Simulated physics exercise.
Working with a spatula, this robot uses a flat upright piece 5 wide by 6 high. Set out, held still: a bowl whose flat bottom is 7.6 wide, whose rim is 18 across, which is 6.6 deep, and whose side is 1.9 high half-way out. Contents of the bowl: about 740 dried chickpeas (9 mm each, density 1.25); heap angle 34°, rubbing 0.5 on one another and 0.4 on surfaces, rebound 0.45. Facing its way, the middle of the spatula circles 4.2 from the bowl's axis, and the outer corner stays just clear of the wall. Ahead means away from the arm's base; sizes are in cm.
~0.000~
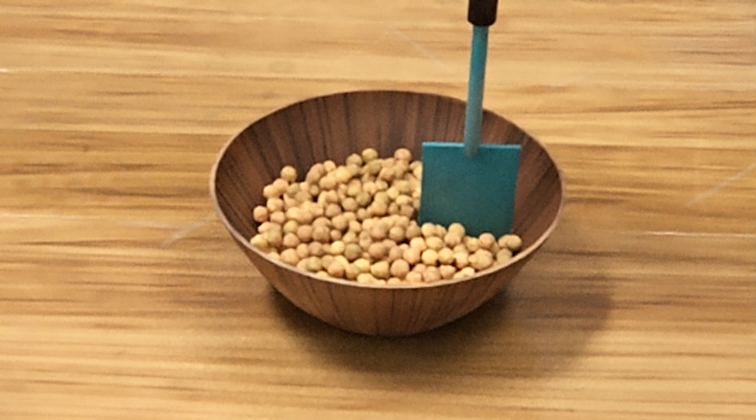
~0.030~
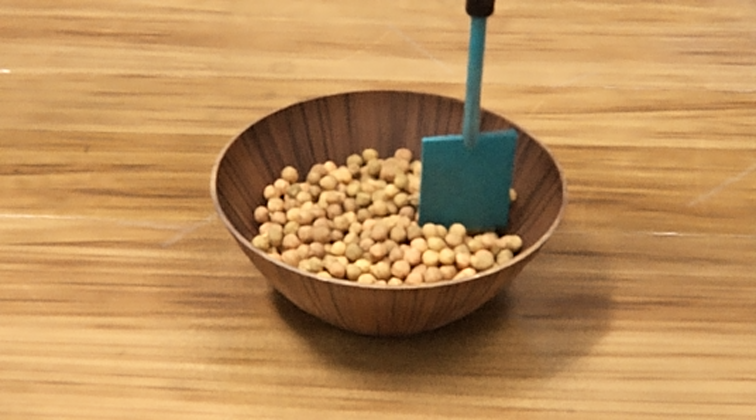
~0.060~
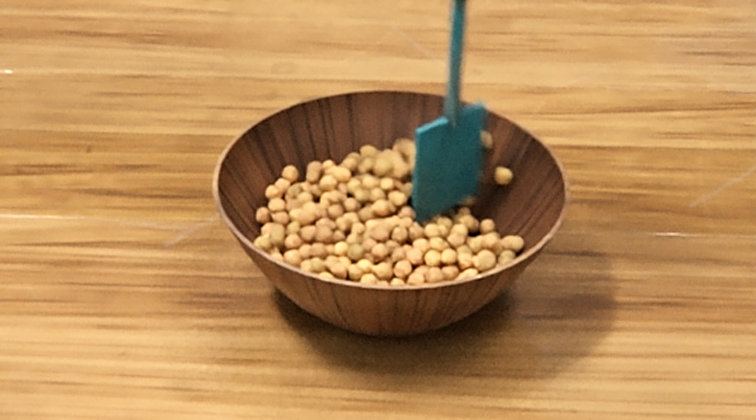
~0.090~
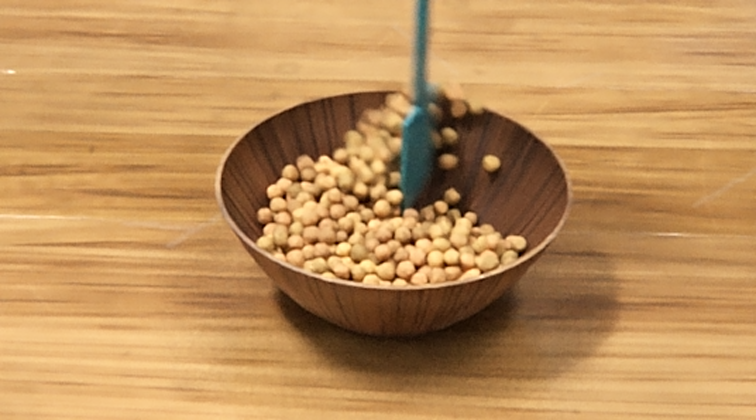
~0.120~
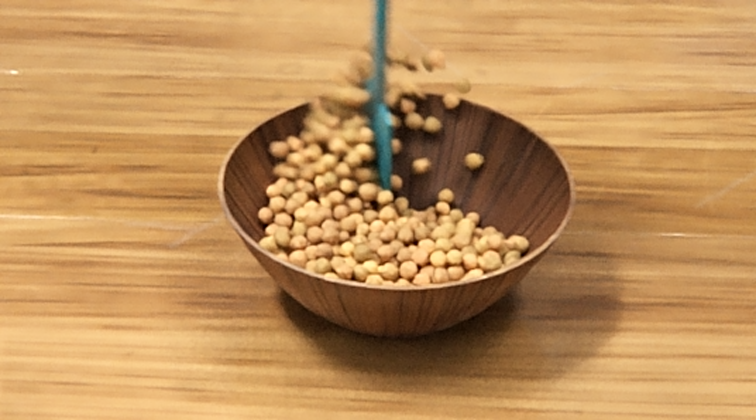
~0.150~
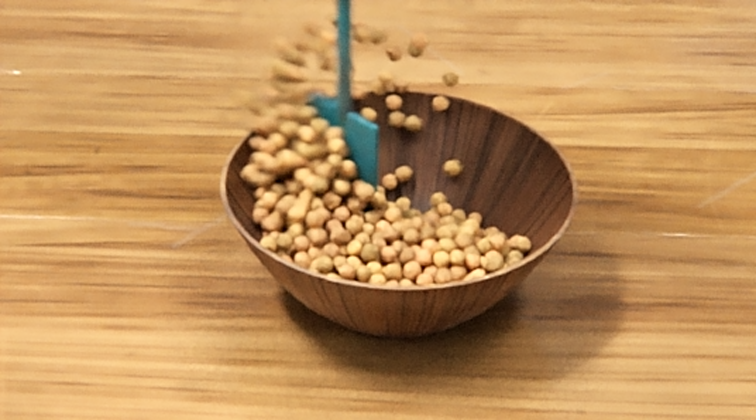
In a wooden bowl, a blue spatula sweeps left through dried chickpeas, flinging some upward.
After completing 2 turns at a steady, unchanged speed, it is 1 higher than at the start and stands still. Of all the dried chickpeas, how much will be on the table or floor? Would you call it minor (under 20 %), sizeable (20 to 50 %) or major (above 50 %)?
I would call it sizeable.
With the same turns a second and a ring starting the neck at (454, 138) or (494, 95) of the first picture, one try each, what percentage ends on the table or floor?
First try about 40 per cent, second try about 5 per cent.
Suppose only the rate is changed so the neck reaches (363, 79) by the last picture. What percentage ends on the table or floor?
Something like 30 percent, roughly.
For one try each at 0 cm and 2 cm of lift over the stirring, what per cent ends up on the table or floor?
Estimates: 45 % and 25 %.
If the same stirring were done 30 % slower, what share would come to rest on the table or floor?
25 %.
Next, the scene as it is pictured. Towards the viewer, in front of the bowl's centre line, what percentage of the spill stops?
I'd estimate some 60 per cent.
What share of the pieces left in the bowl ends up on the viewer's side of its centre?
About 50 %.
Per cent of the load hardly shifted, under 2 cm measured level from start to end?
Near 30 per cent of the pieces.
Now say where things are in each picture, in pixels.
Spatula neck at (474, 120), 0° round; upper third of the load around (378, 221), from x 260 to 515, top at y 155; 736 in the bowl, in the first frame.
Spatula neck at (472, 111), 12° round; upper third of the load around (381, 215), from x 260 to 515, top at y 155, in the second frame.
Spatula neck at (454, 91), 42° round; upper third of the load around (386, 204), from x 260 to 515, top at y 130, in the third frame.
Spatula neck at (420, 78), 73° round; upper third of the load around (378, 190), from x 265 to 520, top at y 90, in the fourth frame.
Spatula neck at (380, 76), 104° round; upper third of the load around (350, 175), from x 265 to 520, top at y 45; 731 in the bowl, 5 in flight or on the tool, in the fifth frame.
Spatula neck at (344, 85), 136° round; upper third of the load around (316, 173), from x 245 to 525, top at y 20; 713 in the bowl, 23 in flight or on the tool, in the sixth frame.
After 0.37 s, 1° round, highest piece 11 above the table; 551 in the bowl, 99 on the table or floor, 86 in flight or on the tool.
After 0.58 s, 226° round, highest piece 11 above the table; 473 in the bowl, 238 on the table or floor, 25 in flight or on the tool.
After 0.89 s, 0° round, highest piece 5 above the table; 469 in the bowl, 267 on the table or floor.
After 1.59 s, 0° round, highest piece 5 above the table; 469 in the bowl, 267 on the table or floor.
At rest, 469 in the bowl, 267 on the table or floor. That is 36 % on the table or floor.
